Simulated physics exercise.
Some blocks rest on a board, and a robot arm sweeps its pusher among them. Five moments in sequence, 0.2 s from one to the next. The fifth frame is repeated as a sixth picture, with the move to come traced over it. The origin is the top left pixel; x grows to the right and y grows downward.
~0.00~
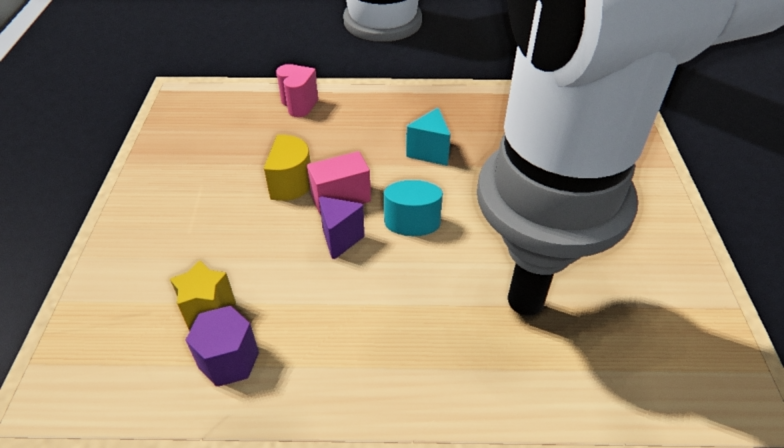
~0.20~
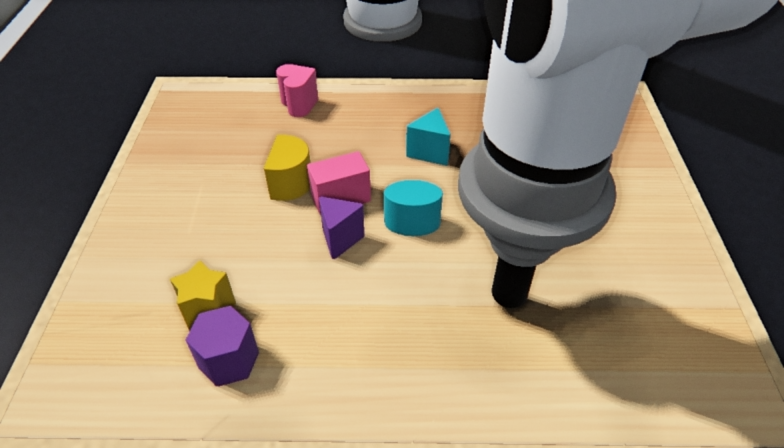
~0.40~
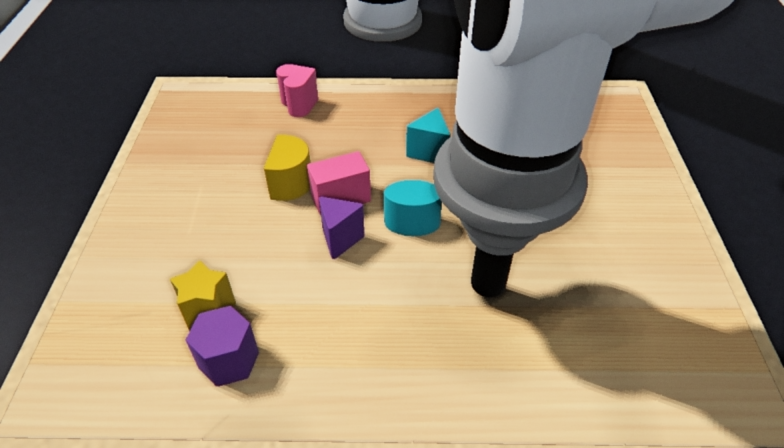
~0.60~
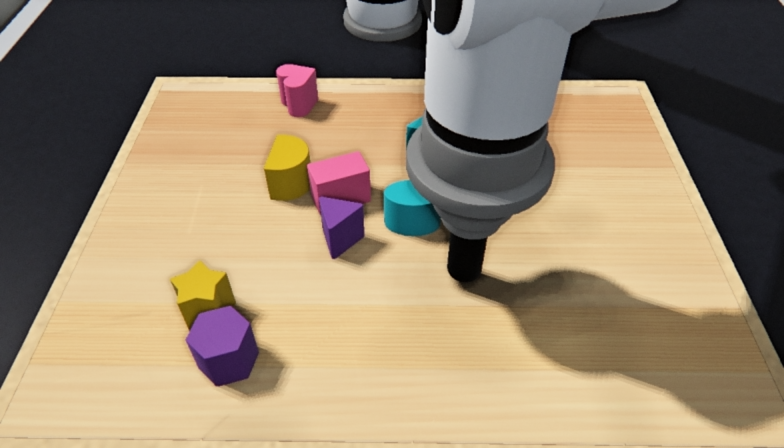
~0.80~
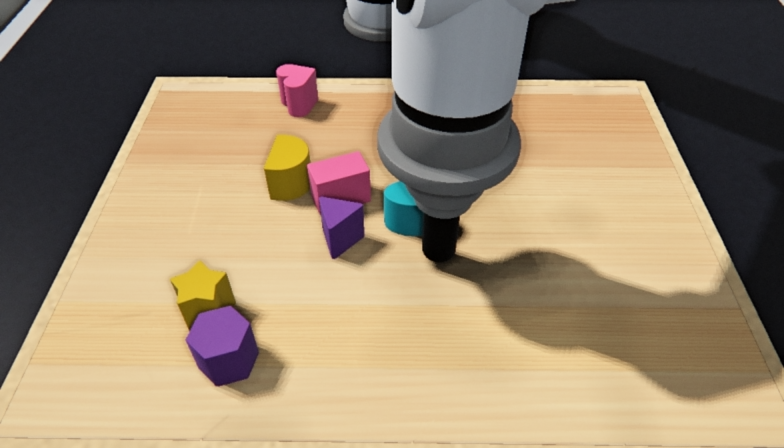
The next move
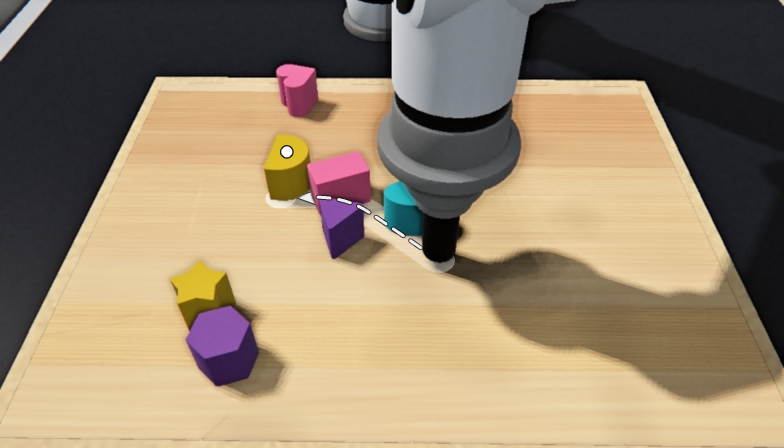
A white and grey robot arm with a black pusher tip reaches over a pale wooden board on a dark surface, seen from above at an angle. Yellow, pink, purple and turquoise blocks cluster near the middle and top, with a yellow star and purple hexagonal block at lower left. The arm glides left and slightly upward toward the turquoise oval block, partly covering it, while the blocks and view stay still.
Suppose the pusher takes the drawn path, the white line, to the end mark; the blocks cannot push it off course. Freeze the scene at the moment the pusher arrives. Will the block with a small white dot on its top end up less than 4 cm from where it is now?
No, it doesn't check out.
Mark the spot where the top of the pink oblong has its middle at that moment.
I predict (257, 150).
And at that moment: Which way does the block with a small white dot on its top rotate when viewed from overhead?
It rotates clockwise.
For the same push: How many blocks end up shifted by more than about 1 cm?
That's three or more.
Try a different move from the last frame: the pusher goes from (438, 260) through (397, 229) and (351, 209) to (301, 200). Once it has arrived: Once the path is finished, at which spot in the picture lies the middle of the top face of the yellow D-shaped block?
I'd guess (256, 135).
The line goes from (438, 260) through (389, 226) and (341, 200) to (281, 197); the dot is on the yellow D-shaped block.
What follows on the original path. One third of the way, pusher at (389, 218); turquoise oval block at (401, 172), turned 35° clockwise.
Two thirds of the way, pusher at (340, 192); yellow D-shaped block at (276, 150), turned 20° clockwise; pink oblong at (311, 157), turned 40° anticlockwise; turquoise oval block at (401, 170), turned 40° clockwise.
At the end, pusher at (280, 189); yellow D-shaped block at (237, 132), turned 50° clockwise; purple three-sided block unmoved; pink oblong at (257, 150); turquoise oval block at (401, 170), turned 40° clockwise.
